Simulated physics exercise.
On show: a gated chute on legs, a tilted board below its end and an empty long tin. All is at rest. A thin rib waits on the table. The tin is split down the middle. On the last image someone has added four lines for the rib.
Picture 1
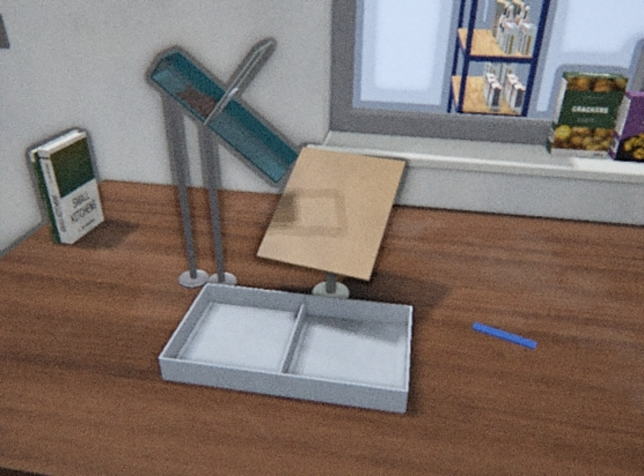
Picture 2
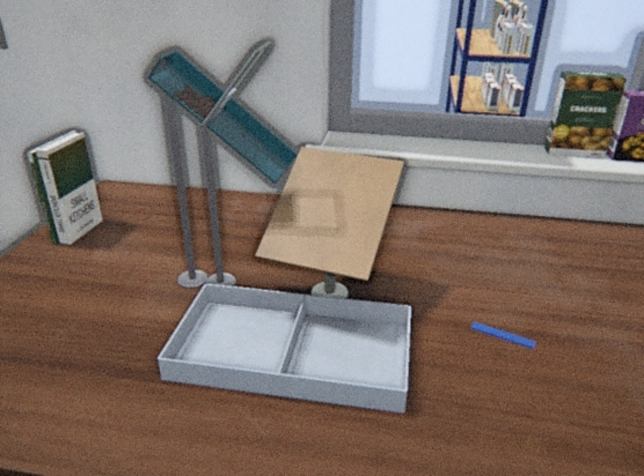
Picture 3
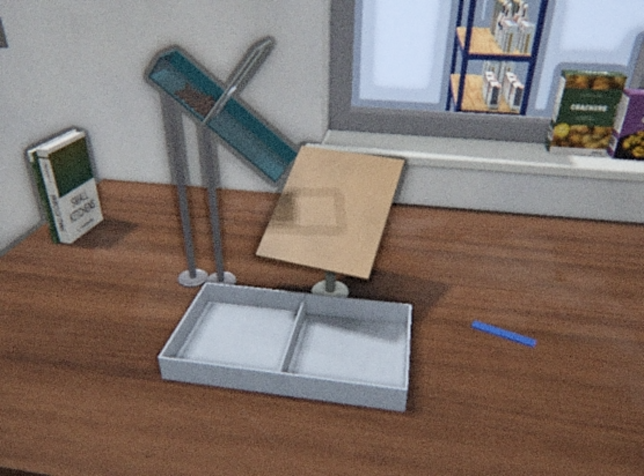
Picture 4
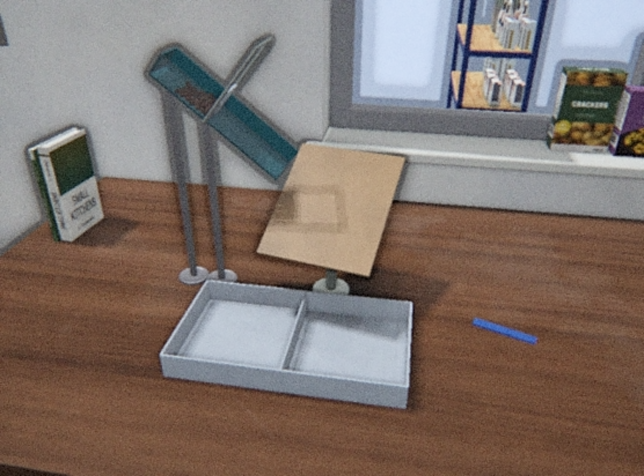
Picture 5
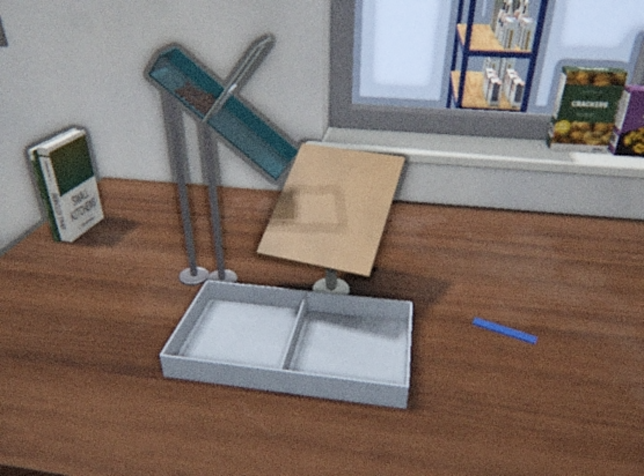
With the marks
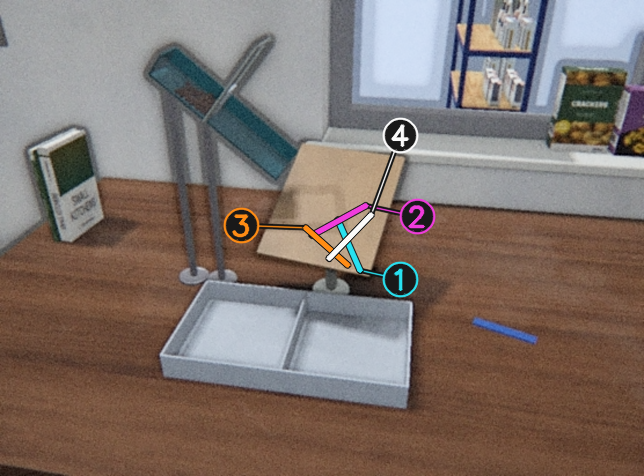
Nothing moves on the wooden table apart from a faint shift of the view. Small dark berries rest behind the closed gate of a teal chute on legs, above a tilted tan board. A divided, empty pale tin sits in front, with a thin blue strip lying to its right.
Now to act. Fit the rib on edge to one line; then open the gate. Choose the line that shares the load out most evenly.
Go for 4.
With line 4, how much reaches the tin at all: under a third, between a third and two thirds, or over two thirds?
It is over two thirds.
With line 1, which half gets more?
Right.
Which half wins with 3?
Right.
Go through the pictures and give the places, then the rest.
Load behind the gate (207, 103), allspice berries; lip of the chute (281, 177), sloping fairly steeply, in the first frame.
Middle of the board (332, 207), tilted fairly steeply; middle of its low edge (310, 267); of its high edge (351, 154), in the second frame.
Front corners of the tin (159, 357) and (406, 389); front end of its middle wall (279, 373); gate still shut (228, 95), in the third frame.
Middle of the load (207, 100); lip (281, 174), in the fourth frame.
Middle of the load (206, 100); lip (281, 174), in the fifth frame.
On the marked copy, line 1 from (337, 219) to (360, 270); line 2 from (365, 205) to (312, 235); line 3 from (305, 227) to (347, 265); line 4 from (371, 214) to (329, 258).
For line 1, of what is caught, about a tenth in the left half, the larger part in the right.
For line 2, of what is caught, the larger part in the left half, about a tenth in the right.
For line 3, of what is caught, just a few in the left half, almost all in the right.
For line 4, of what is caught, roughly two thirds in the left half, roughly a third in the right.
